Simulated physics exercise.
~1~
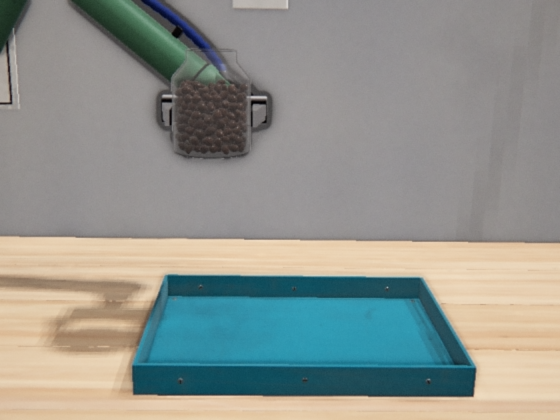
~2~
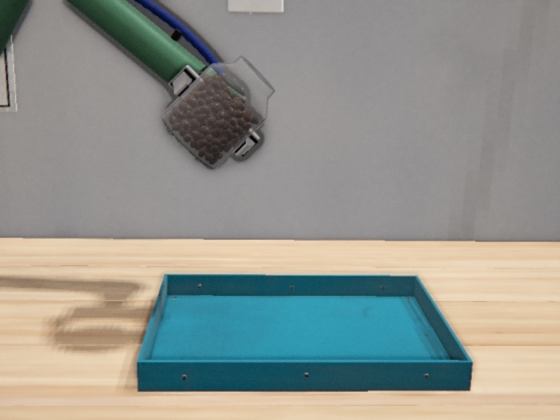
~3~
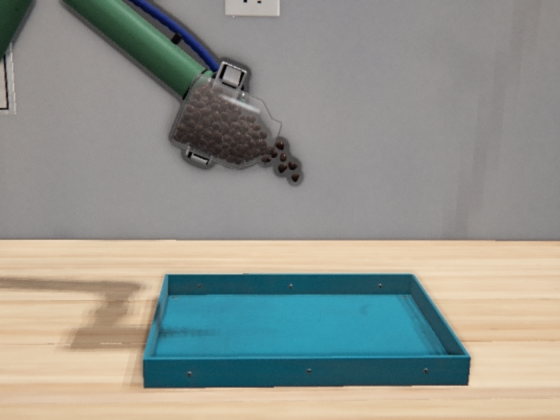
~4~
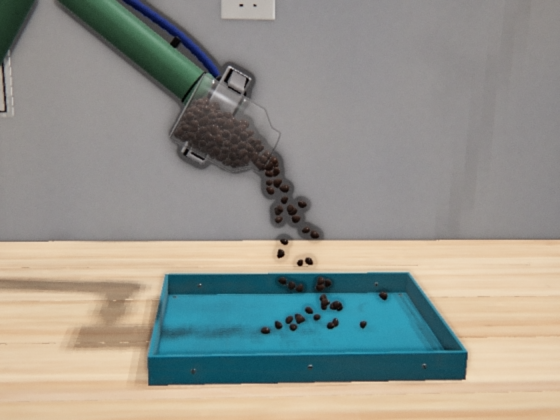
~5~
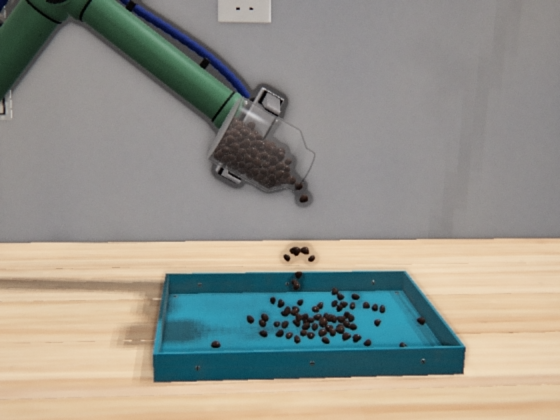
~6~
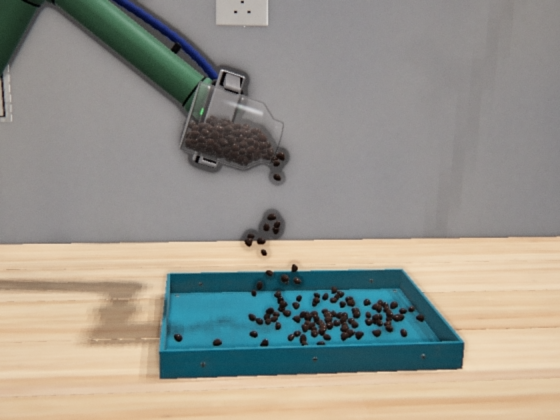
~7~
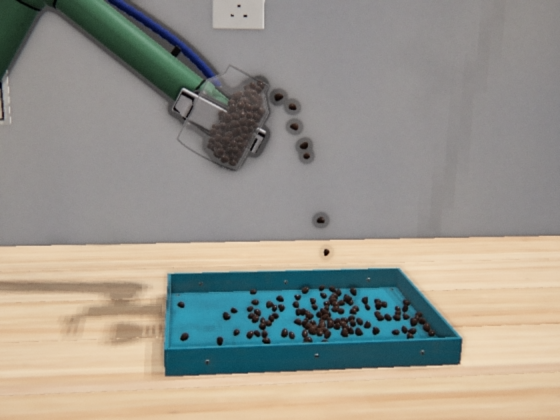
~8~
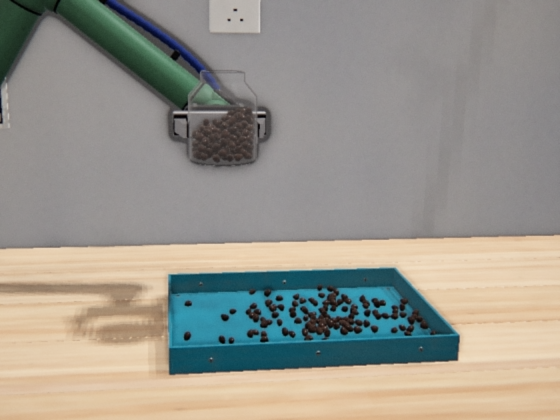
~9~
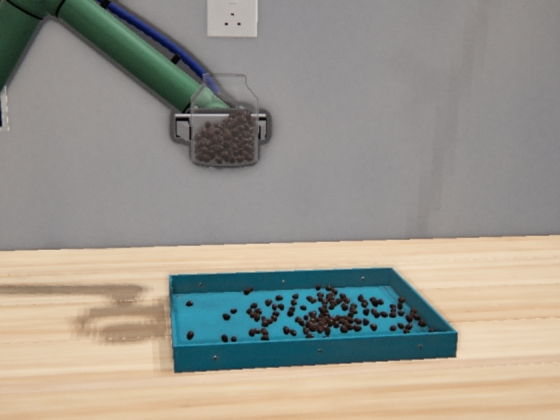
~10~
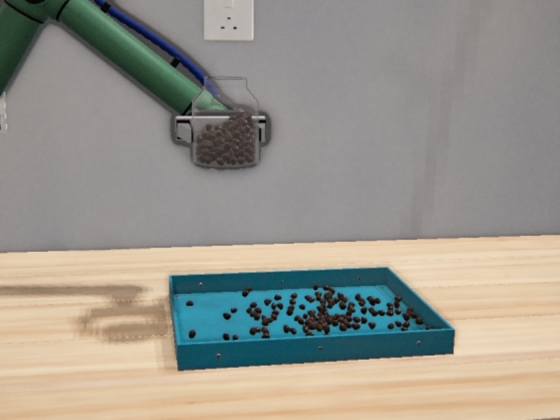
A green robot arm tipped a clear jar of dark brown beans over a shallow teal tray, sending a stream of them scattering across it, then turned the jar upright again, with plenty of beans still inside and the rest lying in the tray.
